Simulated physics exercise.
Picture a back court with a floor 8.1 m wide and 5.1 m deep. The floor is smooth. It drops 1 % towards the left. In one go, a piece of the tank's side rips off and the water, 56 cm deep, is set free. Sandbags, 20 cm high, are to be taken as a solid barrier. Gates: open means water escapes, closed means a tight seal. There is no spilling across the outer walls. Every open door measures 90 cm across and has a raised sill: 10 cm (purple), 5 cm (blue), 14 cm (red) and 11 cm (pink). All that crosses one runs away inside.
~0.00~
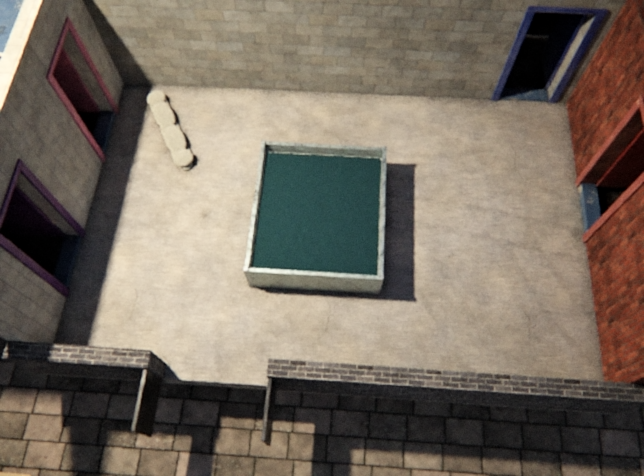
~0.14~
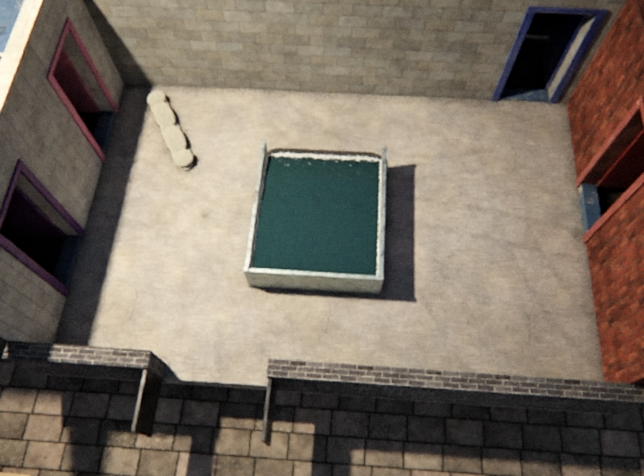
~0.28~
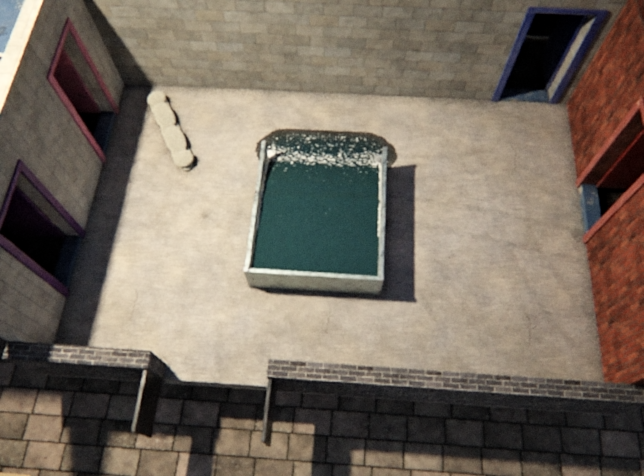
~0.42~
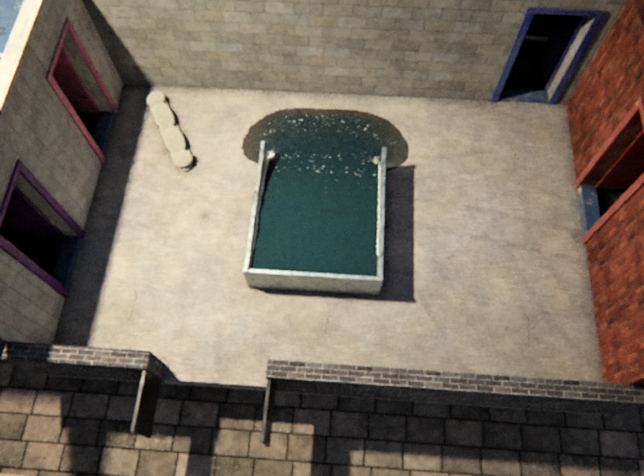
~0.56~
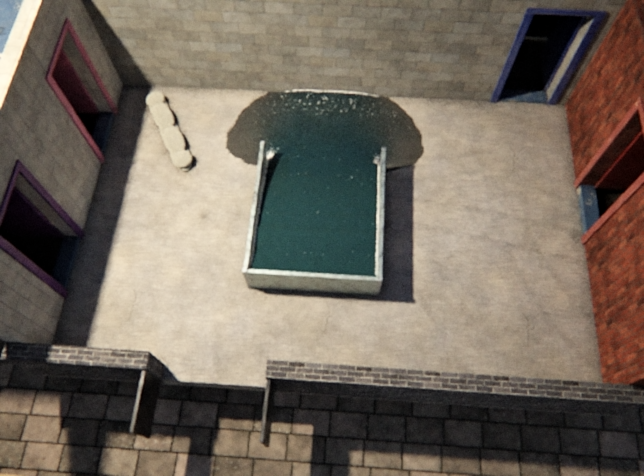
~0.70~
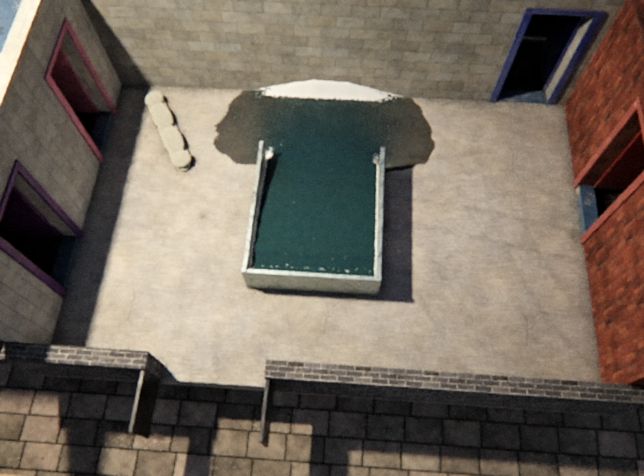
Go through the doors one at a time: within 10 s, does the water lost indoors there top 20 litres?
Purple door - no, it does not. Blue door - yes, it does. Red door - no, it does not. Pink door - no, it does not.
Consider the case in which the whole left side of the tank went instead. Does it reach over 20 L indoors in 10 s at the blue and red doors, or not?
Lab note: Vs limit, blue door inside limit; red door inside limit.
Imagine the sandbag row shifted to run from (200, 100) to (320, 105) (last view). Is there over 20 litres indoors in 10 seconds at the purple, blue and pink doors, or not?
Doors: Purple stays under / blue exceeds / pink exceeds.
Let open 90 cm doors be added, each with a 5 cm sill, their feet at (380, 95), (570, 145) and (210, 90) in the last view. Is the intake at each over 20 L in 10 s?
Result in order - more than that, more than that, more than that.
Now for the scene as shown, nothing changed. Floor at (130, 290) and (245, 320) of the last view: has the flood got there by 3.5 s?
I'd say spared, then spared.
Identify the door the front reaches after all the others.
I'd say the purple one.
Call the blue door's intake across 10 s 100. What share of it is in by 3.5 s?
Around 5 percent.
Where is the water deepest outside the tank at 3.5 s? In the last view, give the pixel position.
That would be near pixel (166, 104).
After 1.4 s water covers 15 % of the floor and is deepest (40 cm) near (325, 103); purple door not reached, blue door not reached, red door not reached, pink door not reached.
After 2.2 s water covers 25 % of the floor and is deepest (35 cm) near (315, 103); purple door not reached, blue door 6 cm at the sill, 0 L in, red door not reached, pink door not reached.
After 3.5 s water covers 50 % of the floor and is deepest (30 cm) near (166, 104); purple door not reached, blue door 7 cm at the sill, 1 L in, red door 12 cm at the sill, 0 L in, pink door 9 cm at the sill, 0 L in.
After 6.0 s water covers 85 % of the floor and is deepest (14 cm) near (181, 130); purple door 3 cm at the sill, 0 L in, blue door 10 cm at the sill, 37 L in, red door 7 cm at the sill, 0 L in, pink door 4 cm at the sill, 0 L in.
After 10.0 s water covers 95 % of the floor and is deepest (11 cm) near (120, 360); purple door 9 cm at the sill, 0 L in, blue door 4 cm at the sill, 49 L in, red door 2 cm at the sill, 0 L in, pink door 2 cm at the sill, 0 L in.
